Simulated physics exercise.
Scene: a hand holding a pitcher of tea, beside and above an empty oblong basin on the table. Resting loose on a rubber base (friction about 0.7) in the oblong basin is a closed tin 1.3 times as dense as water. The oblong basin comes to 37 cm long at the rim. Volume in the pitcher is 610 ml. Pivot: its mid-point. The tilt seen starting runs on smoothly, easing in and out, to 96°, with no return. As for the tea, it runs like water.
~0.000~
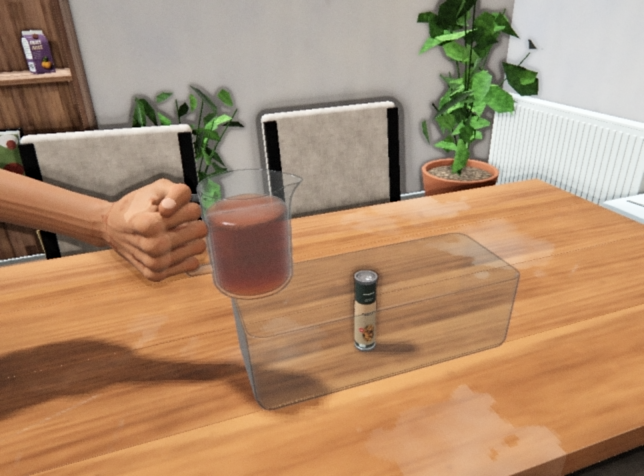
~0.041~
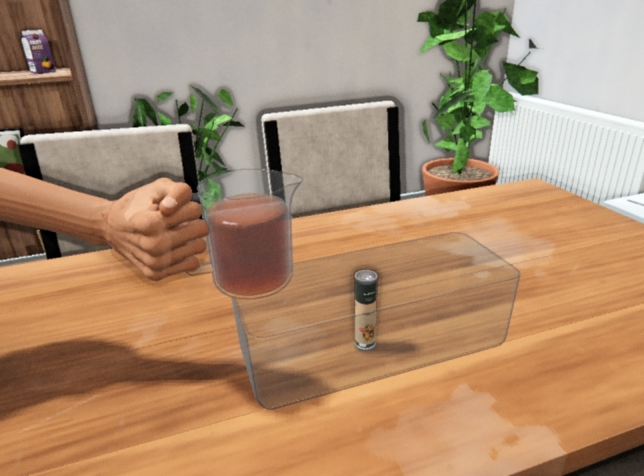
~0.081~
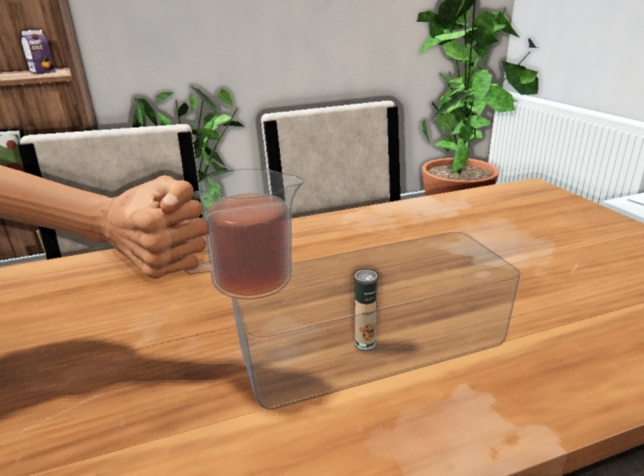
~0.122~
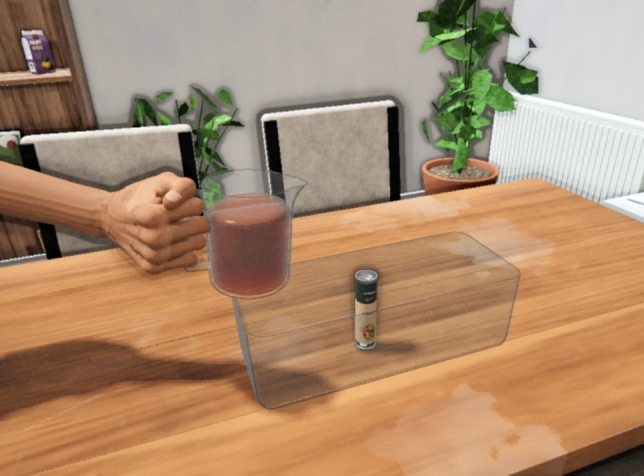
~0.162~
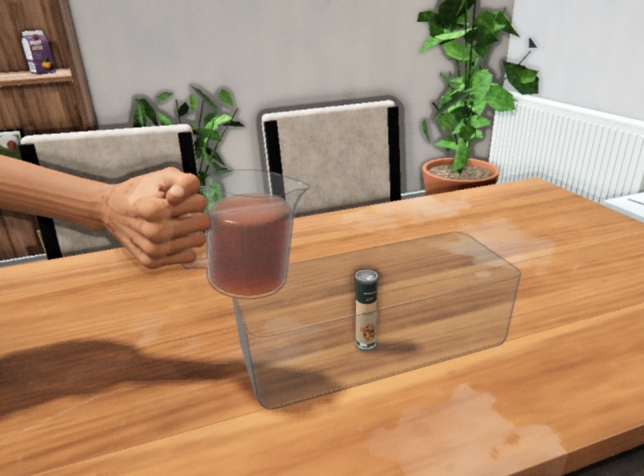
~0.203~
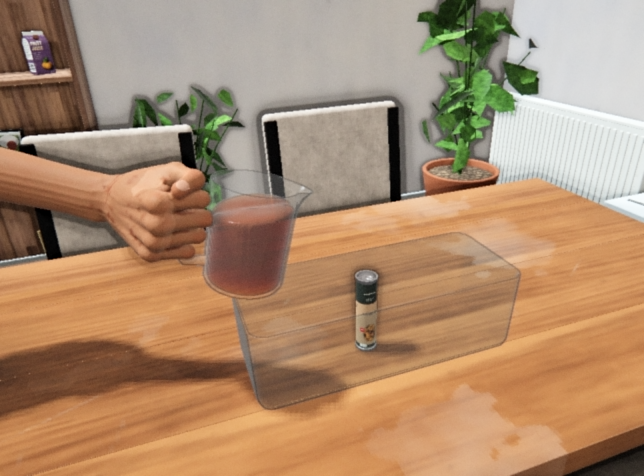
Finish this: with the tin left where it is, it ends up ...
It ends up knocked over.
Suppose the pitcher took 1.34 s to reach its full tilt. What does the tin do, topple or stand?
With that tilt, the tin tips.
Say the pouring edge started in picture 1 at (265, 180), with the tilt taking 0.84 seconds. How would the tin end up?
Then it remains upright.
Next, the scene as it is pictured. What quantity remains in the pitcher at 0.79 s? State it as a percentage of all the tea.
40 %.
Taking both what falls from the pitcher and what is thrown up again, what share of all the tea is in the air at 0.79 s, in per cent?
Close to 14 %.
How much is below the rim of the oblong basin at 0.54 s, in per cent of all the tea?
About 3%.
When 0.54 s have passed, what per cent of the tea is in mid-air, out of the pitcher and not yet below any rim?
10 %.
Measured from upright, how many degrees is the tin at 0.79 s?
Near 5° from upright.
By 0.54 s the tilt is 69° and 86 per cent is still to pour; the tin stands where it began.
By 0.79 s the tilt is 95° and 40 per cent is still to pour; the tin leans 7°.
By 1.06 s the tilt is 96° and 11 per cent is still to pour; the tin lies on its side.
By 1.34 s the tilt is 96° and 3 per cent is still to pour; the tin lies on its side.
At rest the tin lies on its side.
